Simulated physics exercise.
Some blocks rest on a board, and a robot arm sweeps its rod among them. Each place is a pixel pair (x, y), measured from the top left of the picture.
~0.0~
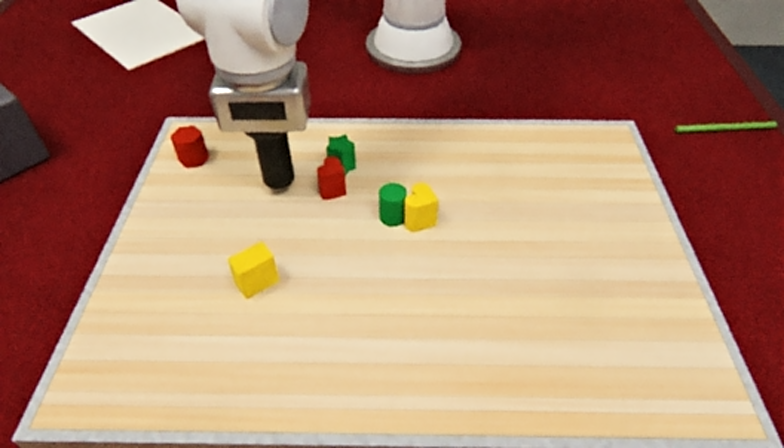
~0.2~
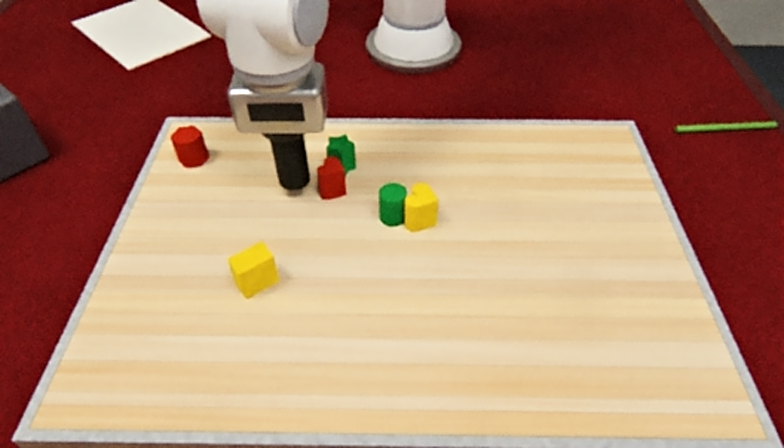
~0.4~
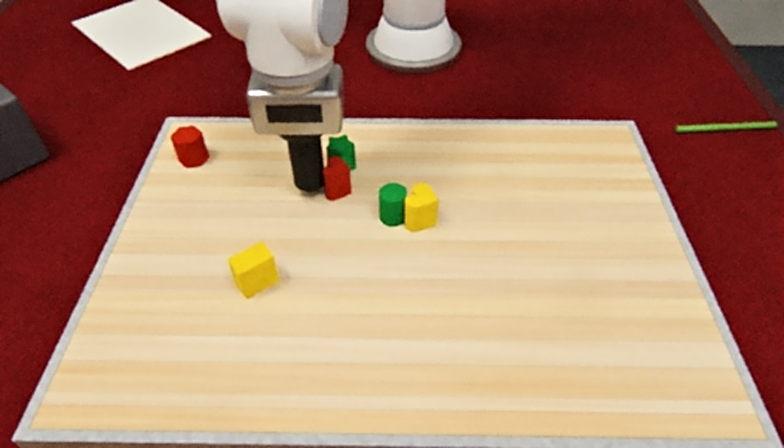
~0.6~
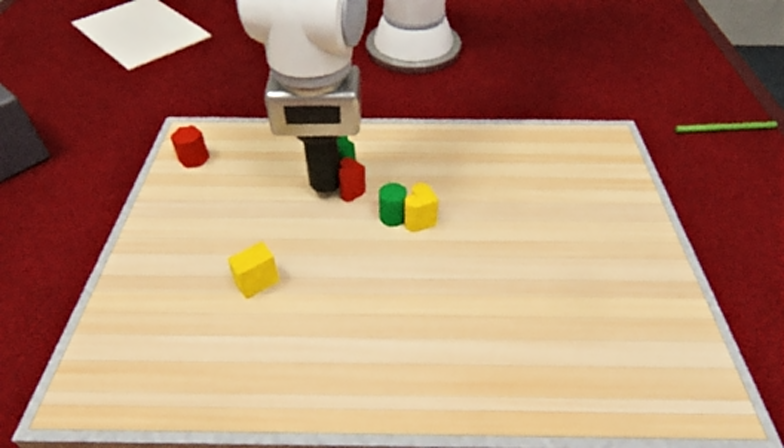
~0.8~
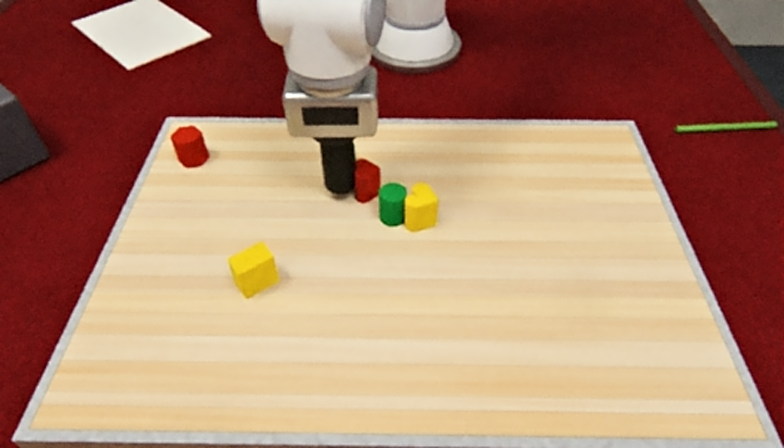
A robot arm's black rod moves right across the wooden board toward a small red block beside a green one. It meets the red block and pushes it rightward, passing in front of the green block behind, until the red block sits close to the green round block and its yellow neighbor.
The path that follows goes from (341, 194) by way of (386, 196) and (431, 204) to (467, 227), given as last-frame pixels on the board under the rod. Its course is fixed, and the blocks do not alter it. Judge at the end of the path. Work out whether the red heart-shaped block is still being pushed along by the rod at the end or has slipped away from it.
It ends up beside or behind the rod.
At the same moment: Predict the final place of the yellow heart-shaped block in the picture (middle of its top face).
Expect it around (441, 209).
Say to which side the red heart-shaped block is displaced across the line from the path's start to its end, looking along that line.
Toward the left.
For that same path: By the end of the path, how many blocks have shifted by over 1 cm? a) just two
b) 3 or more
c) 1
My pick is a.
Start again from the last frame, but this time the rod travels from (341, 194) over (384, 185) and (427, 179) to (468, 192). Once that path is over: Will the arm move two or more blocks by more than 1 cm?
No
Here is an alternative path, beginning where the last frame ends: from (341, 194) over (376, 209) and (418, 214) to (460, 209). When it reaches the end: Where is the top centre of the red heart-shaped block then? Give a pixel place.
The spot you're after is about (408, 171) in the image.
What follows on the original path. One third of the way, rod (387, 187); red heart-shaped block (413, 171).
Two thirds of the way, rod (432, 194); red heart-shaped block (459, 176); yellow heart-shaped block (430, 201), turned 45° clockwise.
At the end, rod (468, 217); red heart-shaped block (476, 179), turned 45° anticlockwise; green round block not moved; yellow heart-shaped block (441, 209), turned 125° clockwise.
